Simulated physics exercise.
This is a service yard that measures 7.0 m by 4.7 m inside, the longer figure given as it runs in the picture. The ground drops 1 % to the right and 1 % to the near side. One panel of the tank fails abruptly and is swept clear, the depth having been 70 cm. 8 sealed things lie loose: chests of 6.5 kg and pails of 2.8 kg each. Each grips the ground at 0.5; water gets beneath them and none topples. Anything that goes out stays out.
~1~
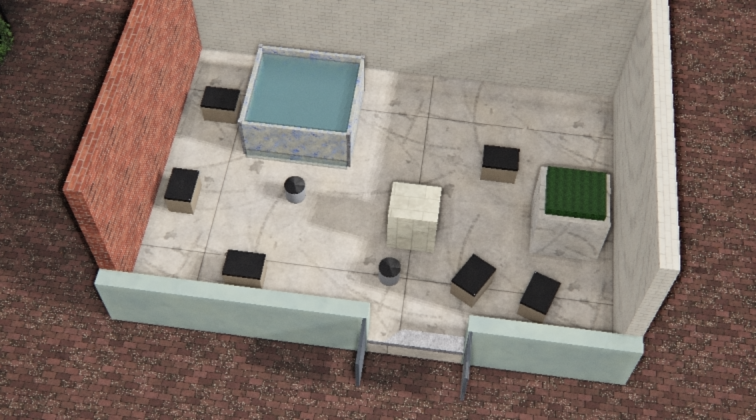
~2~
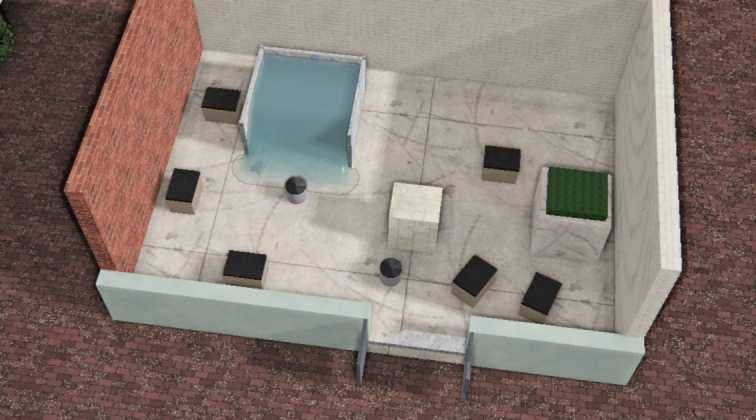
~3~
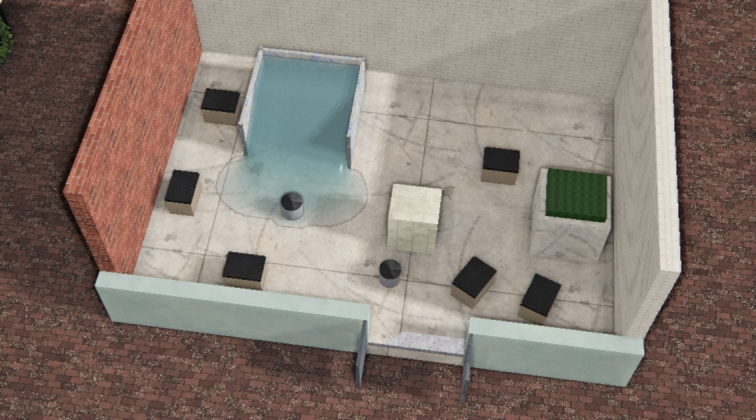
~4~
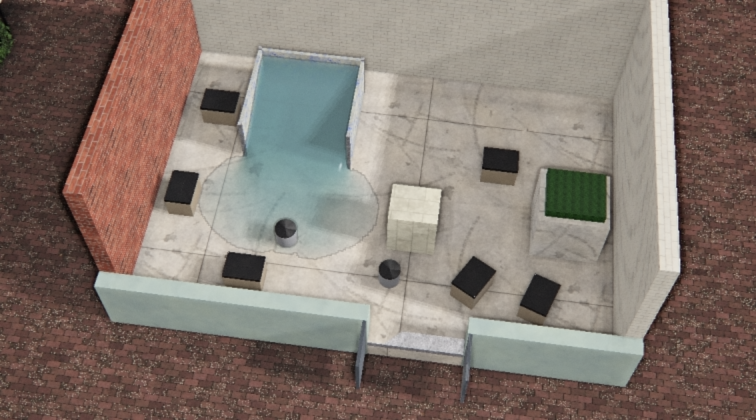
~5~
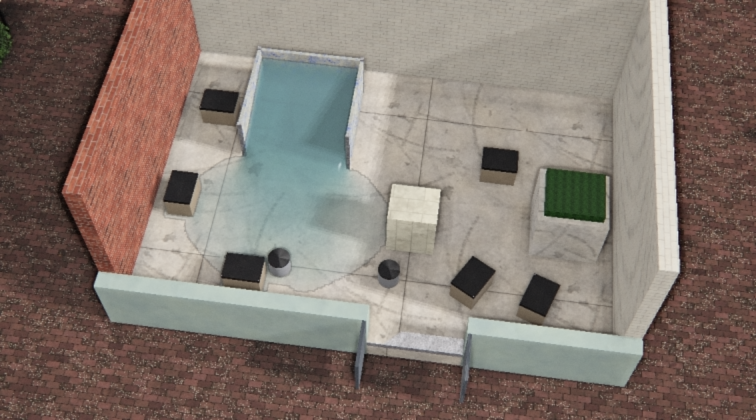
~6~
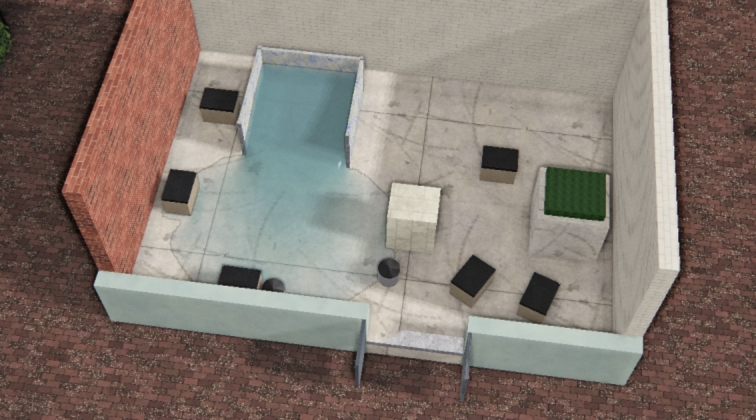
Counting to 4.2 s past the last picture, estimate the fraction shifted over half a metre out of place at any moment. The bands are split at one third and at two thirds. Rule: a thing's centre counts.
A large share, two thirds or beyond.
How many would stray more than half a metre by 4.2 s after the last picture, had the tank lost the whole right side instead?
The count would be 3.
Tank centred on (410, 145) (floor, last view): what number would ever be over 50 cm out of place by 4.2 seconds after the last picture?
7.
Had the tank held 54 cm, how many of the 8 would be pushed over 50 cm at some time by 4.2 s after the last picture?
In that case the number is 6.
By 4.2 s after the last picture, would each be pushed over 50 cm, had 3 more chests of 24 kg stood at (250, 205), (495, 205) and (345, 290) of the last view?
The first comes out beyond the limit, the second within the limit, the third beyond the limit.
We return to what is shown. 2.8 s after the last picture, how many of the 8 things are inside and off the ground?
At that moment it comes to 6.
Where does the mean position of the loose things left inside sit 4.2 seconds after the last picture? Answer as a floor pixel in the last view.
I'd put it around (437, 224).
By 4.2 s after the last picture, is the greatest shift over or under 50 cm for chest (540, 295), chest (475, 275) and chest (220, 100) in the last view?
Beyond the mark, beyond the mark, beyond the mark.
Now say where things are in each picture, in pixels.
In the first picture, a pail at (294, 184) rests on the ground; a chest at (244, 263) rests on the ground; 2.4 m2 under water; 0 of 8 have shifted.
In the second picture, a pail at (296, 185) rests on the ground; a chest at (245, 264) rests on the ground; water covers 3.4 m2; 0 of 8 have shifted.
In the third picture, a pail at (292, 201), on the bottom, 28 cm from its start; a chest at (244, 265) rests on the ground; water covers 4.6 m2; 1 of 8 have shifted.
In the fourth picture, a pail at (285, 228) rests on the ground, 75 cm from its start; a chest at (244, 266), on the bottom; 6.2 m2 under water; 1 of 8 have shifted.
In the fifth picture, a pail at (279, 258) rests on the ground, 125 cm from its start; a chest at (243, 266), on the bottom; water covers 7.8 m2; 1 of 8 have shifted.
In the sixth picture, a pail at (273, 288), on the bottom, 177 cm from its start; a chest at (239, 280) rests on the ground, 26 cm from its start; water covers 9.5 m2; 2 of 8 have shifted.
Then, 0.4 s after the last picture 1 of 8 are over 50 cm from their spots; 2 afloat.
Then, 1.5 s after the last picture 2 of 8 are over 50 cm from their spots; 4 afloat.
Then, 2.8 s after the last picture 5 of 8 are over 50 cm from their spots; 6 afloat.
Then, 4.2 s after the last picture 6 of 8 are over 50 cm from their spots, and 6 have been at some point; 7 afloat.
